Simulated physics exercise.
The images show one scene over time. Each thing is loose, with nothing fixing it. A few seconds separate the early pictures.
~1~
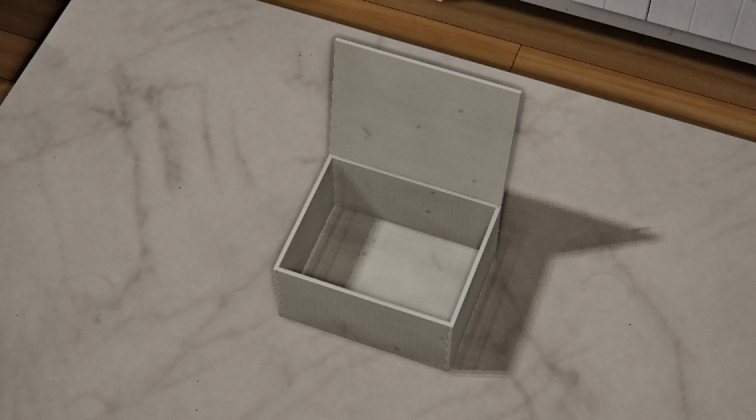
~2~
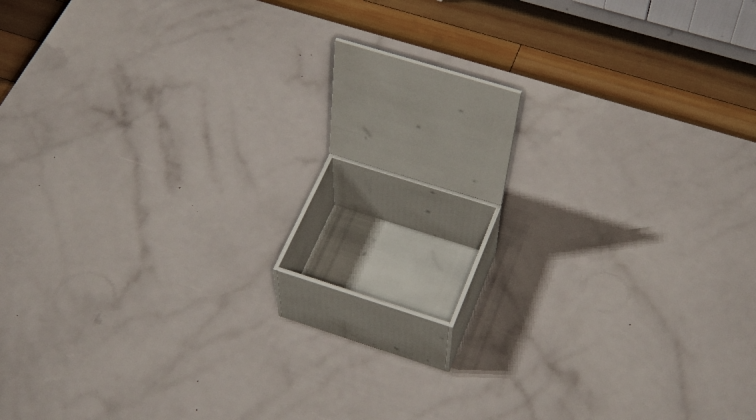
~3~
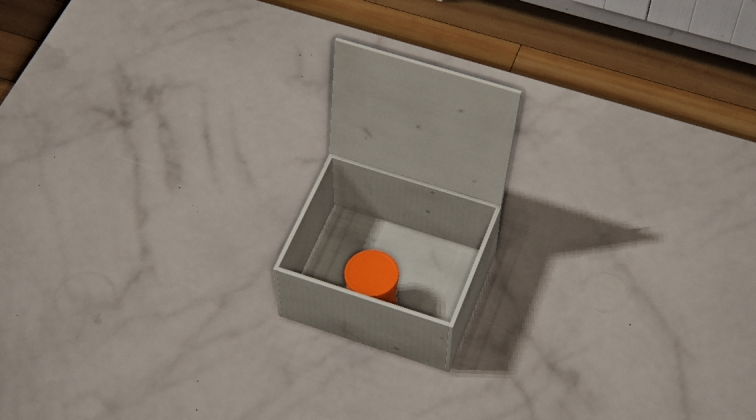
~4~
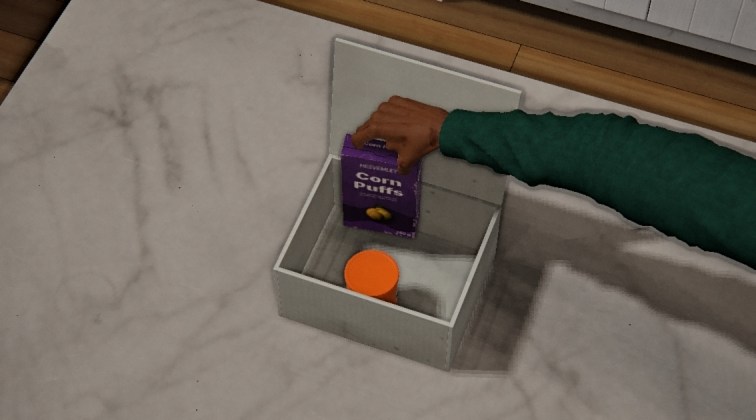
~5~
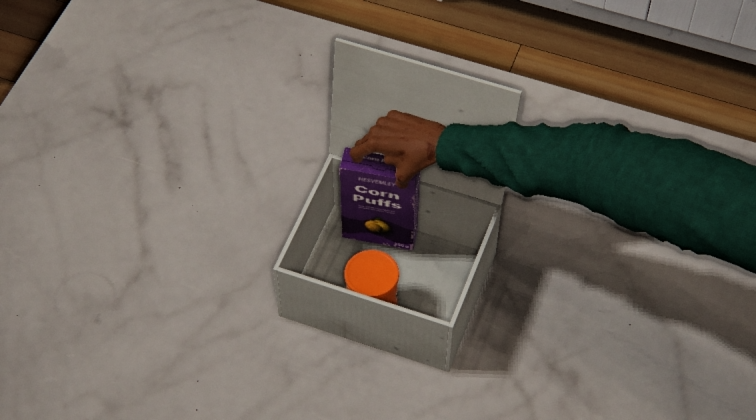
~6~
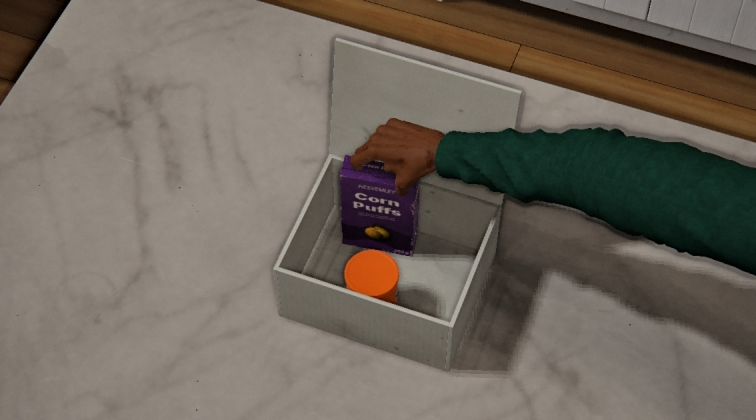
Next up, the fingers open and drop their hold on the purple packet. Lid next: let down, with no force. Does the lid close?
Pretty clearly the lid won't lie closed.
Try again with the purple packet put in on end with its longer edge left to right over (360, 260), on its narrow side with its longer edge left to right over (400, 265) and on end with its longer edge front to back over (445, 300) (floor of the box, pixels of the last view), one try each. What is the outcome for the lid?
First try: It gets propped open; second try: It comes fully down; third try: It gets propped open.
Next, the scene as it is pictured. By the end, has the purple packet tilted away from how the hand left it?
Result: The purple packet leans over.
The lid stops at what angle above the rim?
Close to 18 degrees.
Then, 1.20 s on from there, lid starting down.
Then, 1.60 s on from there, lid 59° above the rim; purple packet turned 7° from how it was put near (378, 212).
Then, 1.80 s on from there, lid 40° above the rim; purple packet turned 19° from how it was put near (376, 223).
Then, 1.90 s on from there, lid 28° above the rim; purple packet turned 32° from how it was put near (373, 236).
In the end, lid 18° above the rim; toppled in the box, purple packet; orange tin unmoved. At the end, from the last picture's camera, purple packet near (372, 232).
